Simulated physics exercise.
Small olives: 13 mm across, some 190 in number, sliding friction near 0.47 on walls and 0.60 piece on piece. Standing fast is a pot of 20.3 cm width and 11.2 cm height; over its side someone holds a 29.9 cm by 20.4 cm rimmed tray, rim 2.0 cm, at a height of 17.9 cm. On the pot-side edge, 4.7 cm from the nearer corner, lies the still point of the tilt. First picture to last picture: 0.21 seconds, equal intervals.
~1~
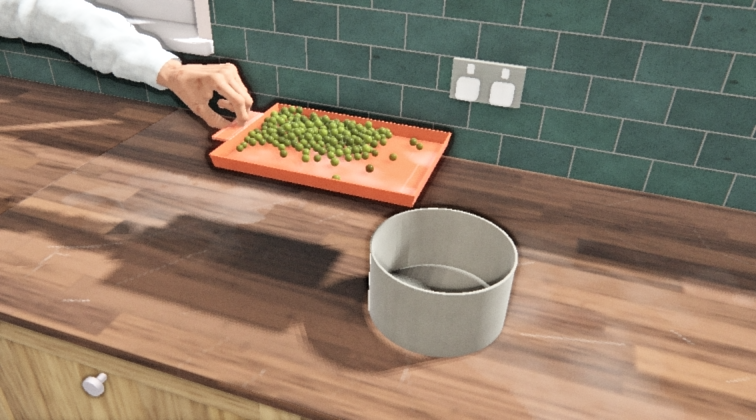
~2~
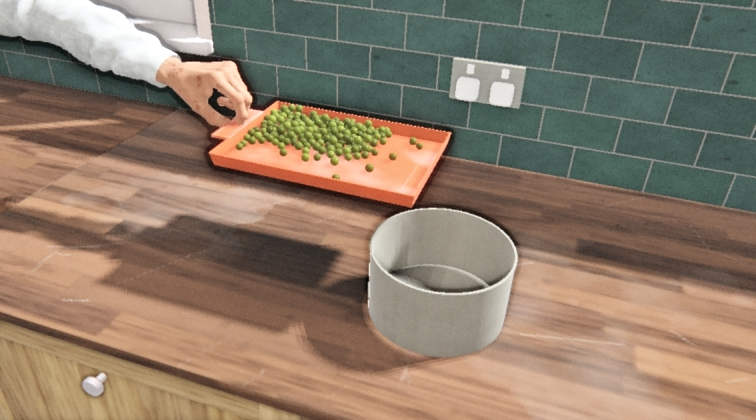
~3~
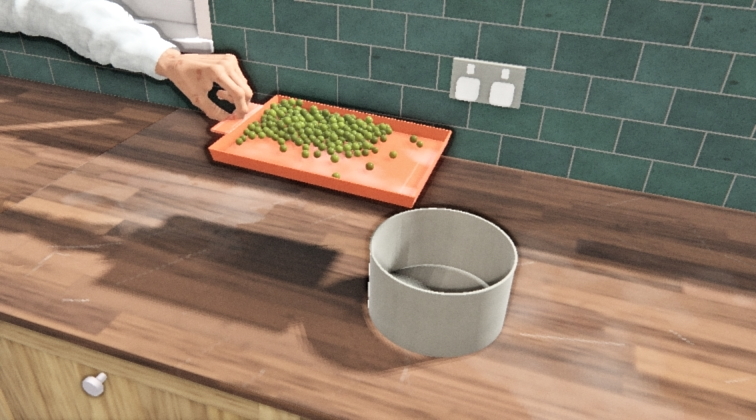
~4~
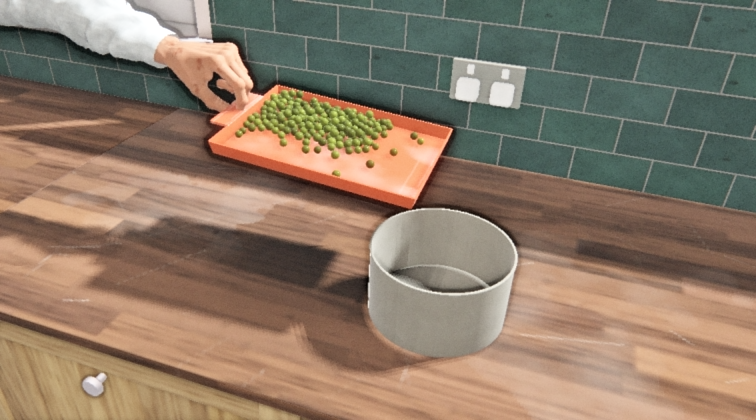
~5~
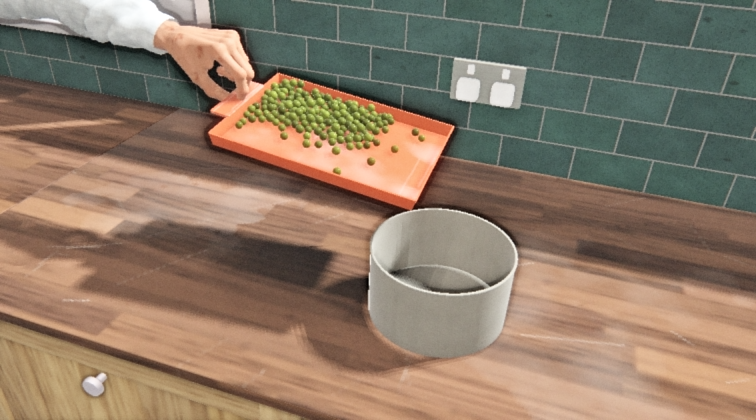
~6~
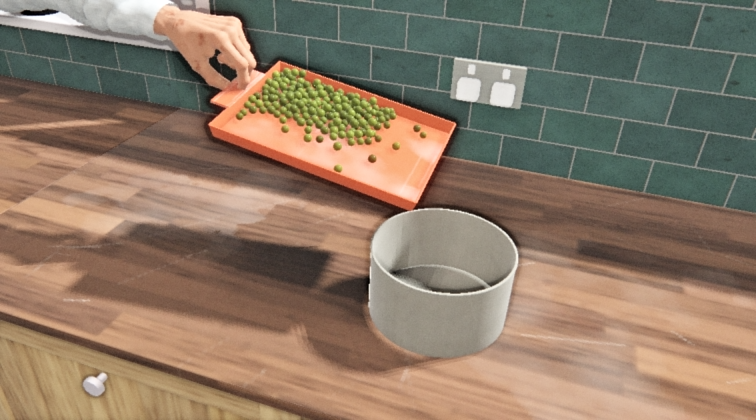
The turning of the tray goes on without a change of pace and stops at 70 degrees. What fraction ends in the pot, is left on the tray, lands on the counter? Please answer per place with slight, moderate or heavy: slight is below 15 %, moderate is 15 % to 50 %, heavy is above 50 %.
Per place: Pot heavy, left on the tray moderate, counter slight.
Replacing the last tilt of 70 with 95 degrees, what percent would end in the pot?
In that case, near 100 percent.
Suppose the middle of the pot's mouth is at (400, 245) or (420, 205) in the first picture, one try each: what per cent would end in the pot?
65 and 0 %.
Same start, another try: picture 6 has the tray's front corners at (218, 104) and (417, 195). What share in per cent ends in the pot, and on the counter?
In the pot: 20 per cent; on the counter: 35 per cent.
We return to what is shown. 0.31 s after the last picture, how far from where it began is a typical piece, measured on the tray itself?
I'd say close to 5 centimetres.
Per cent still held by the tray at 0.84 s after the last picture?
Load share: Around 35%.
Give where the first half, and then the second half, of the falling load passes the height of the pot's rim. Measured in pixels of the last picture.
Around (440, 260), then (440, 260).
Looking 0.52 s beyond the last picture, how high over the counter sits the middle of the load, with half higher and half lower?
Median height: Approx. 22 cm.
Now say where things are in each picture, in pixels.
Tray tilt 0 degrees, front corners at (214, 154) and (412, 194); middle of the pieces at (322, 136); pot at (443, 247), in the first picture.
Tray tilt 1 degrees, front corners at (213, 152) and (412, 194); middle of the pieces at (321, 134), in the second picture.
Tray tilt 3 degrees, front corners at (213, 147) and (412, 195); middle of the pieces at (321, 130), in the third picture.
Tray tilt 6 degrees, front corners at (213, 140) and (413, 196), lowest corner right front; middle of the pieces at (322, 124), in the fourth picture.
Tray tilt 10 degrees, front corners at (213, 132) and (414, 198), lowest corner right front; middle of the pieces at (323, 116), in the fifth picture.
Tray tilt 13 degrees, front corners at (213, 124) and (414, 200), lowest corner right front; middle of the pieces at (324, 109); pot at (444, 247), in the sixth picture.
Then, 0.31 s after the last picture, tilt 41 degrees; the tray holds 100 %, the pot 0 %.
Then, 0.52 s after the last picture, tilt 60 degrees; the tray holds 95 %, the pot 5 %.
Then, 0.84 s after the last picture, tilt 70 degrees; the tray holds 35 %, the pot 60 %.
In the end, pot 65 %, tray 30 %, counter 0 %.
